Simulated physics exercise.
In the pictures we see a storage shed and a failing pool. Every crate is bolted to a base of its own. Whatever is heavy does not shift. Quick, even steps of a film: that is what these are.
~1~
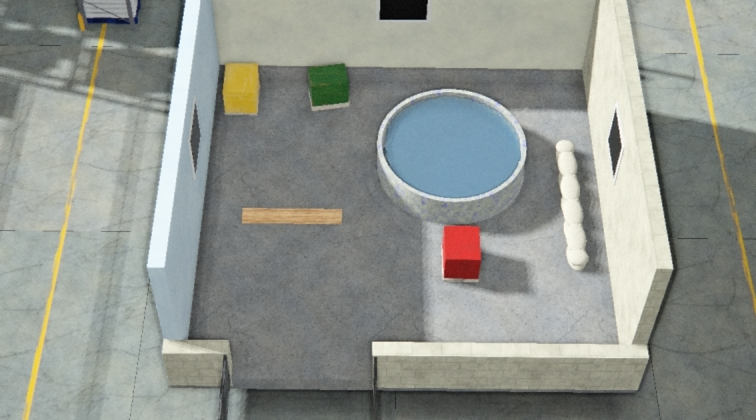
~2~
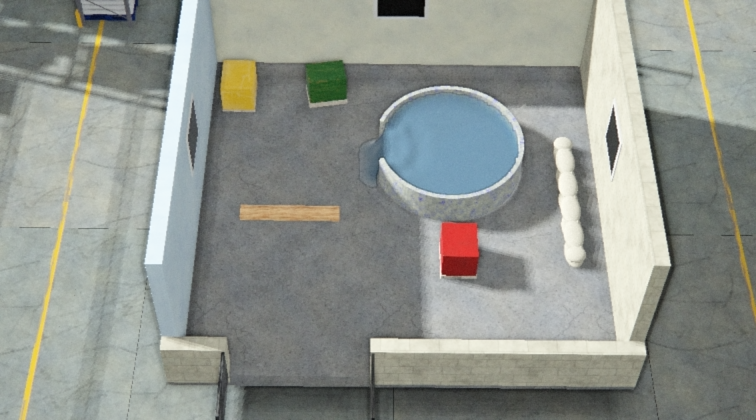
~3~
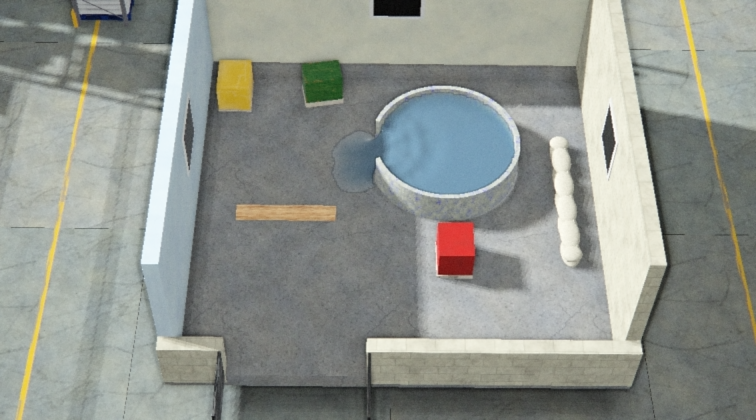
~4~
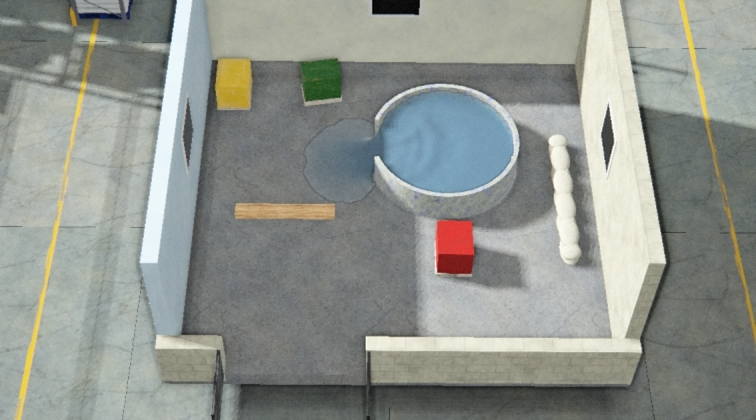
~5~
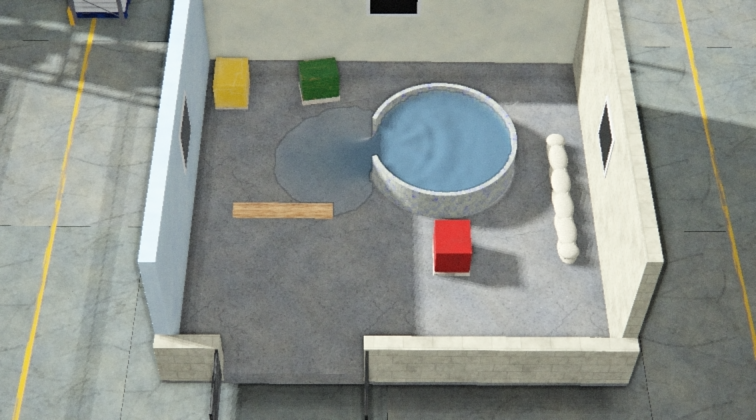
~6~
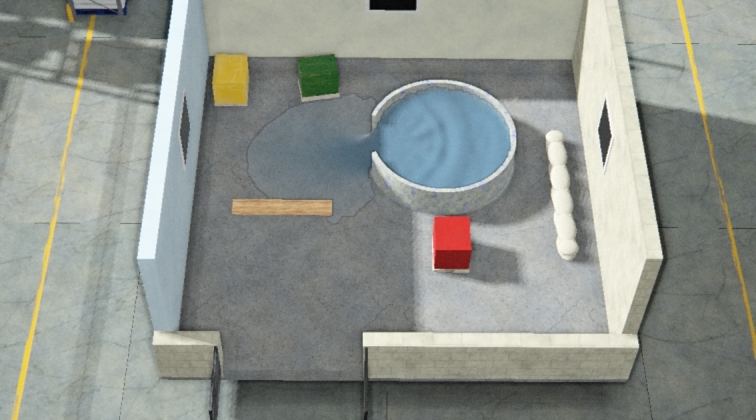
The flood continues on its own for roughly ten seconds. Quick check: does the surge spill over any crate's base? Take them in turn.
Result: Yellow crate wet, green crate wet, red crate dry.
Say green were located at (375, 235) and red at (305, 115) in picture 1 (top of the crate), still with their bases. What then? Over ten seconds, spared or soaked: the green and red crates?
The green one is not reached, the red one is reached.
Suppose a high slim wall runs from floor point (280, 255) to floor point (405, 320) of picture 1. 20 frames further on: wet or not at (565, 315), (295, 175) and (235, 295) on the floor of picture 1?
One by one: Spared, soaked, soaked.
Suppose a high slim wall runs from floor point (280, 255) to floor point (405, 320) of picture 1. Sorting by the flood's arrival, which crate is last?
It's the red one.
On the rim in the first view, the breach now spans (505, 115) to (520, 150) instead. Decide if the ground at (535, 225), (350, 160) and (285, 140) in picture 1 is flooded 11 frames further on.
Going through them in turn: Reached by the flood, then still unsoaked, then still unsoaked.
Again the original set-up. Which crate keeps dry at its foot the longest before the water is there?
I'd pick the one in red.
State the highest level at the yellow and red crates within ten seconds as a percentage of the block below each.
About 580 percent and about 50 percent.
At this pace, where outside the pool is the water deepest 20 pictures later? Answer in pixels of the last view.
Point to roughly (209, 60).
A moment on, water covers 20 % of the floor; the yellow crate water round its plinth, the green crate water round its plinth, the red crate not reached.
Next, water covers 25 % of the floor; the yellow crate water round its plinth, the green crate water round its plinth, the red crate not reached.
Then, water covers 35 % of the floor; the yellow crate water round its plinth, the green crate water round its plinth, the red crate not reached.
Later, water covers 55 % of the floor; the yellow crate water round its plinth, the green crate water round its plinth, the red crate not reached.
In the end, water covers 80 % of the floor; the yellow crate was topped, the green crate was topped, the red crate stayed above the water.
